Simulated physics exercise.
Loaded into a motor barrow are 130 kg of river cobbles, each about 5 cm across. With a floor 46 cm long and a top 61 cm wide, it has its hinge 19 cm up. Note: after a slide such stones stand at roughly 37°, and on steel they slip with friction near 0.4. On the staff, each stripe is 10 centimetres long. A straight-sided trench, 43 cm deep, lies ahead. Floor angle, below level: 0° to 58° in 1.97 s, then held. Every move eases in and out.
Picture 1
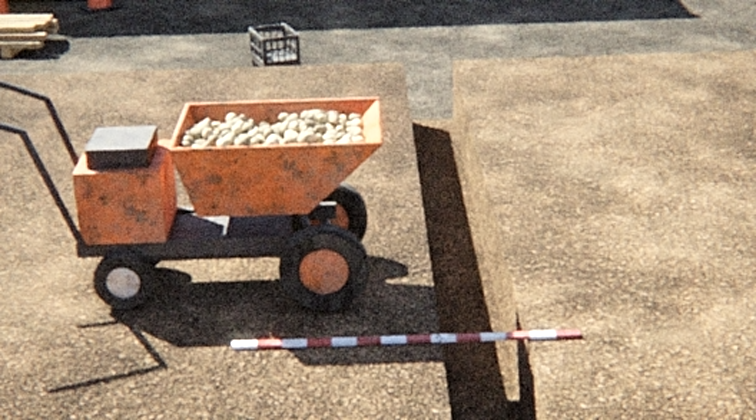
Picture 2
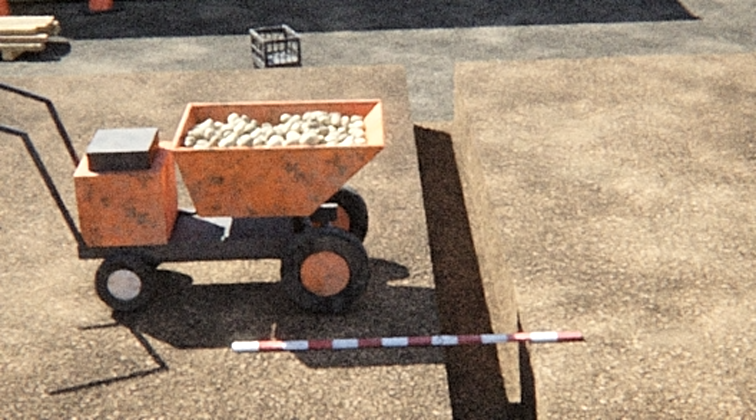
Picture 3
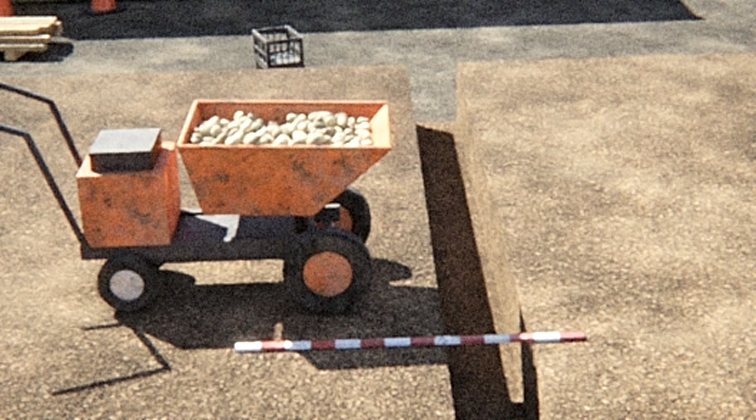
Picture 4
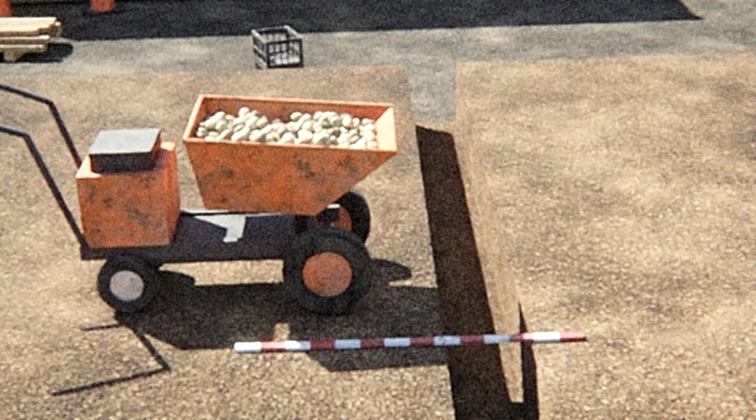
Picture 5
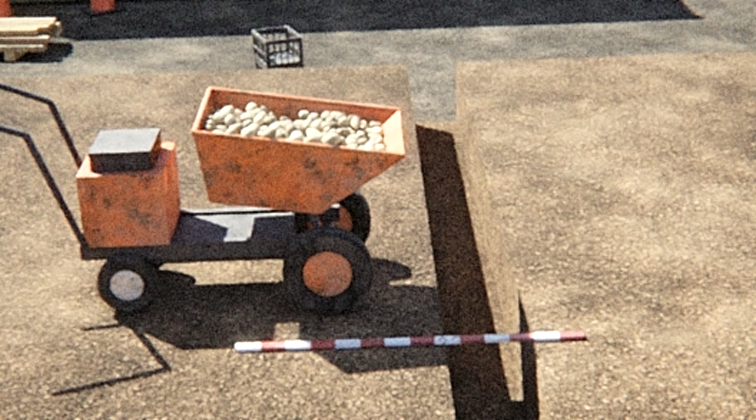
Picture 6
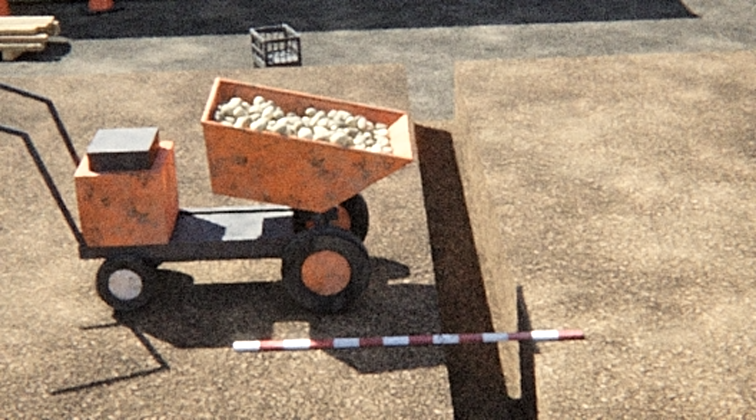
Orange skip of pale cobbles on a small motor barrow tilting gradually down to the right beside a straight-sided trench.
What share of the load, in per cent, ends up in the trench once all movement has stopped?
About 70 per cent.
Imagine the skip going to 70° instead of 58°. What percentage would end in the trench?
Some 70% would finish there.
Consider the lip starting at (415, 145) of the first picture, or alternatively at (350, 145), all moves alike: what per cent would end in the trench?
About 40 per cent from the first spot, about 90 from the second.
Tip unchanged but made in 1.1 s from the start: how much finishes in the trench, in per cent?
In that case some 65 per cent.
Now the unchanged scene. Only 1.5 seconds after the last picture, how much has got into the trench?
Around 20 per cent of it.
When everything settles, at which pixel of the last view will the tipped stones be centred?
Look at roughly (491, 341).
Then, 0.9 s after the last picture the floor is at 49°, 100 % in the skip; the foremost stones are at (450, 198).
Then, 1.5 s after the last picture the floor is at 58°, 73 % in the skip, 19 % in the trench, 8 % past the trench; the foremost stones are at (564, 281).
Then, 1.8 s after the last picture the floor is at 58°, 48 % in the skip, 32 % in the trench, 20 % past the trench; the foremost stones are at (635, 267).
Then, 3.8 s after the last picture the floor is at 58°, 7 % in the skip, 70 % in the trench, 23 % past the trench; the foremost stones are at (685, 258).
